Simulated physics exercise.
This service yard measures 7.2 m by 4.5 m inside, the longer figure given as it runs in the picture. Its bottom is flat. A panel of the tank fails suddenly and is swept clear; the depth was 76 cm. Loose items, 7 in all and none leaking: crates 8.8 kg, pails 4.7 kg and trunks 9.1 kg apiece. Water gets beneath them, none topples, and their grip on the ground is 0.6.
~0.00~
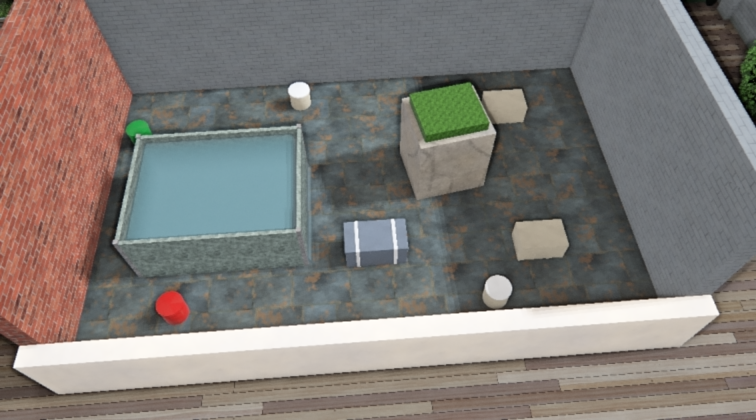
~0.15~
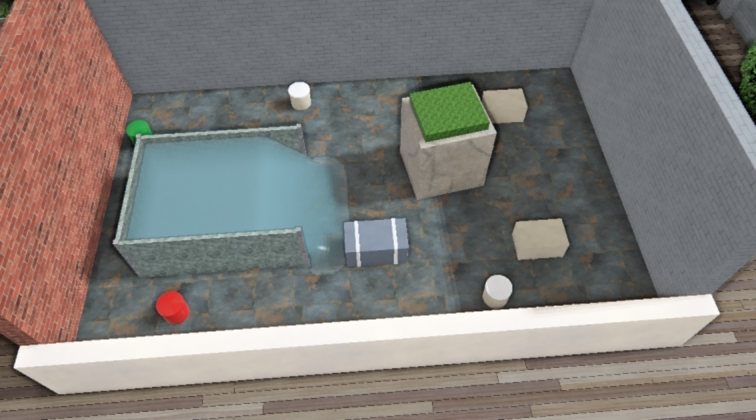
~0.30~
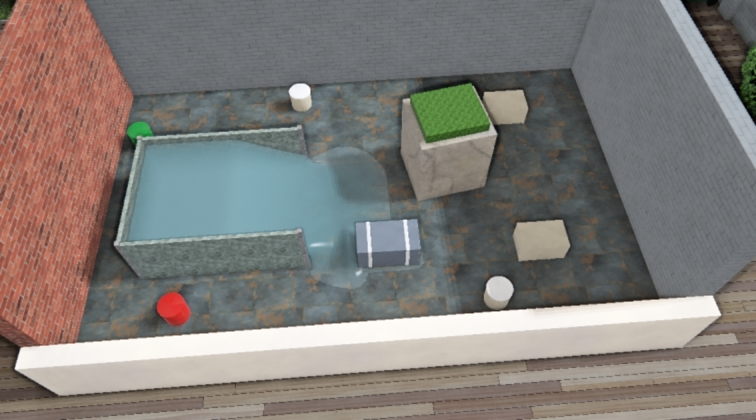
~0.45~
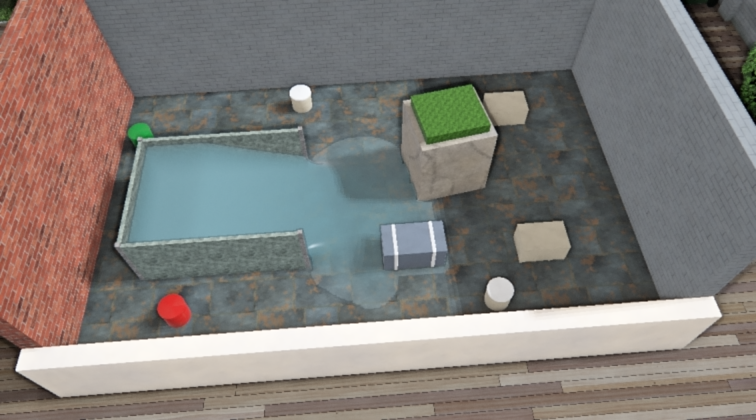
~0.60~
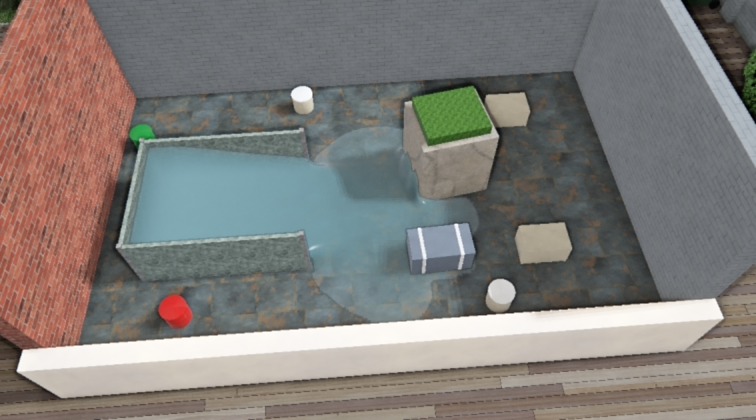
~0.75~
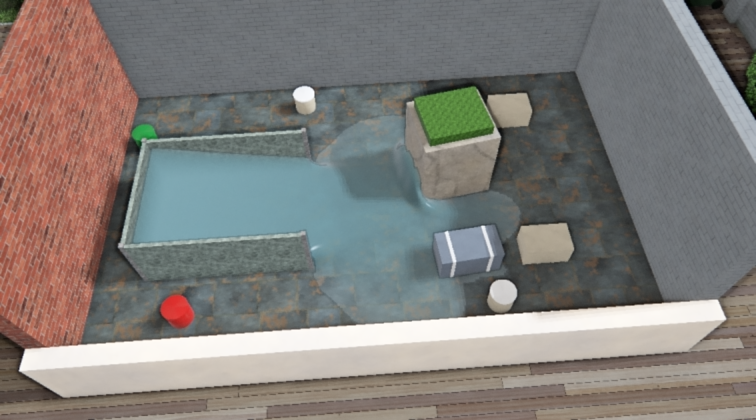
In a walled yard, the right side of a stone tank gave way and water spread across the floor, pushing a blue-gray trunk with white straps to the right past a grass-topped block.
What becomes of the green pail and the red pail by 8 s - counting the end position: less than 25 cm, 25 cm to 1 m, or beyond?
The green pail gets carried off; the red pail stays put.
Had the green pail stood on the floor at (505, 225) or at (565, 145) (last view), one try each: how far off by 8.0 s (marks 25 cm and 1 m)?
In turn: It gets carried off; it ends far away.
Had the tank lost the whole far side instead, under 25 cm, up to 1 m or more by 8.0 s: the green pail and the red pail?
In that case the green pail ends far away, the red pail ends far away.
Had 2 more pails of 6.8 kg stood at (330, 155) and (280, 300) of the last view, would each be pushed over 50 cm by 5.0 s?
In turn: Less, short of it.
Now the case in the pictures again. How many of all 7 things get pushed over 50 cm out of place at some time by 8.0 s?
That makes 6.
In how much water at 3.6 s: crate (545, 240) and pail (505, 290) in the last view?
About 27 and 25 cm.
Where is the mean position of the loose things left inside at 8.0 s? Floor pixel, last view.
Around (282, 177).
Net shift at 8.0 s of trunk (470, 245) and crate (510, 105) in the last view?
In turn: 200 cm, 550 cm.
After 1.6 s the green pail is near (143, 132), 0.0 m from its start, aground; the red pail is near (174, 307), 0.0 m from its start, aground; 2 afloat.
After 3.6 s the green pail is near (143, 132), 0.0 m from its start, aground; the red pail is near (174, 307), 0.0 m from its start, aground; 3 afloat.
After 5.6 s the green pail is near (142, 148), 0.3 m from its start, aground; the red pail is near (174, 307), 0.0 m from its start, aground; 4 afloat.
After 8.0 s the green pail is near (103, 277), 2.4 m from its start, afloat; the red pail is near (174, 307), 0.0 m from its start, aground; 6 afloat.
